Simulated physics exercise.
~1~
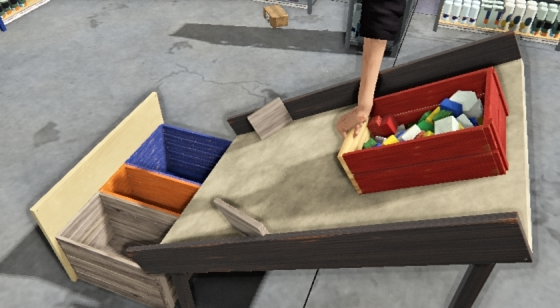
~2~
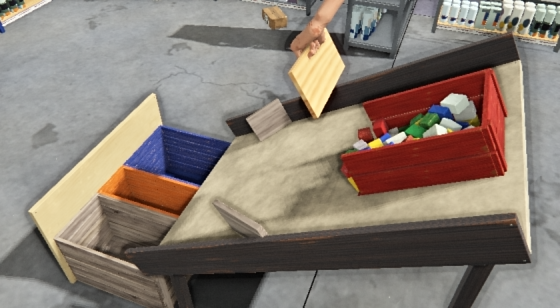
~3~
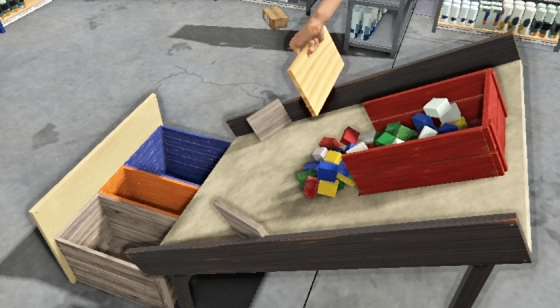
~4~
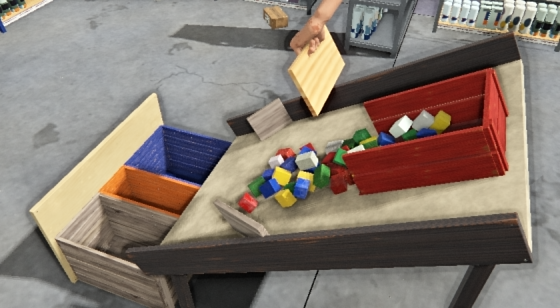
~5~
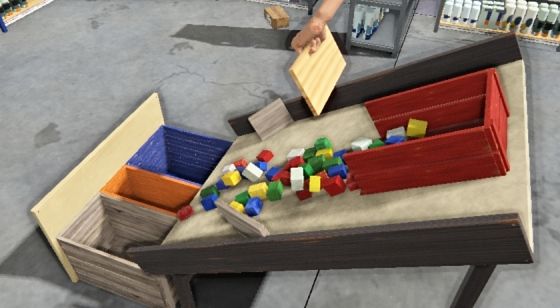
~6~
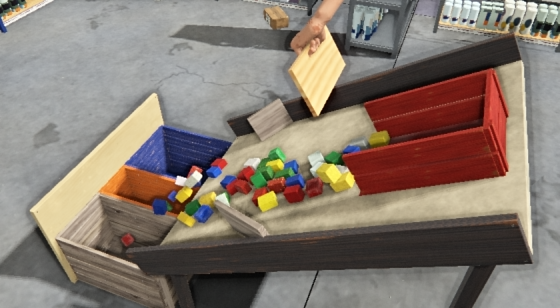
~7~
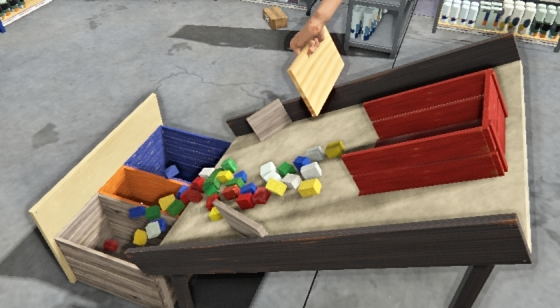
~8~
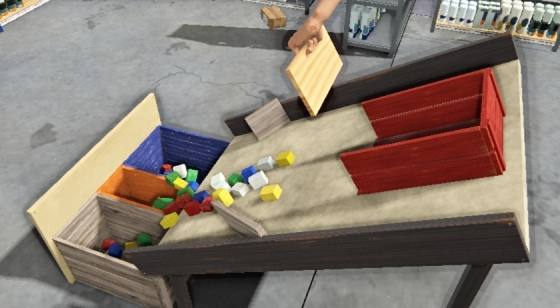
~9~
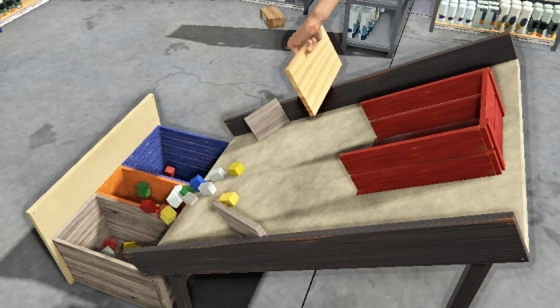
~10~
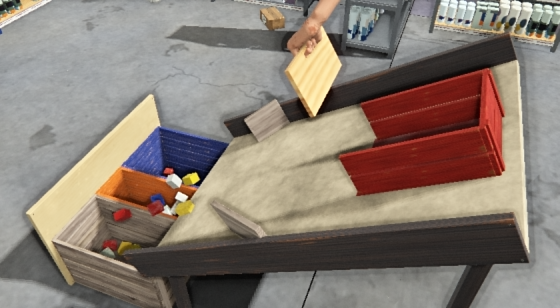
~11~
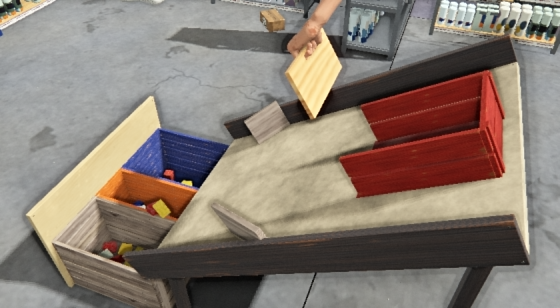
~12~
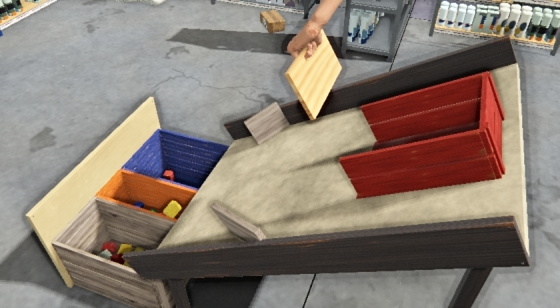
On a sloping table above a concrete floor, a hand lifted a wooden gate from a red pen, and colorful toy bricks tumbled left between two angled boards, dropping into the wooden, orange and blue bins until the slope and pen were empty.
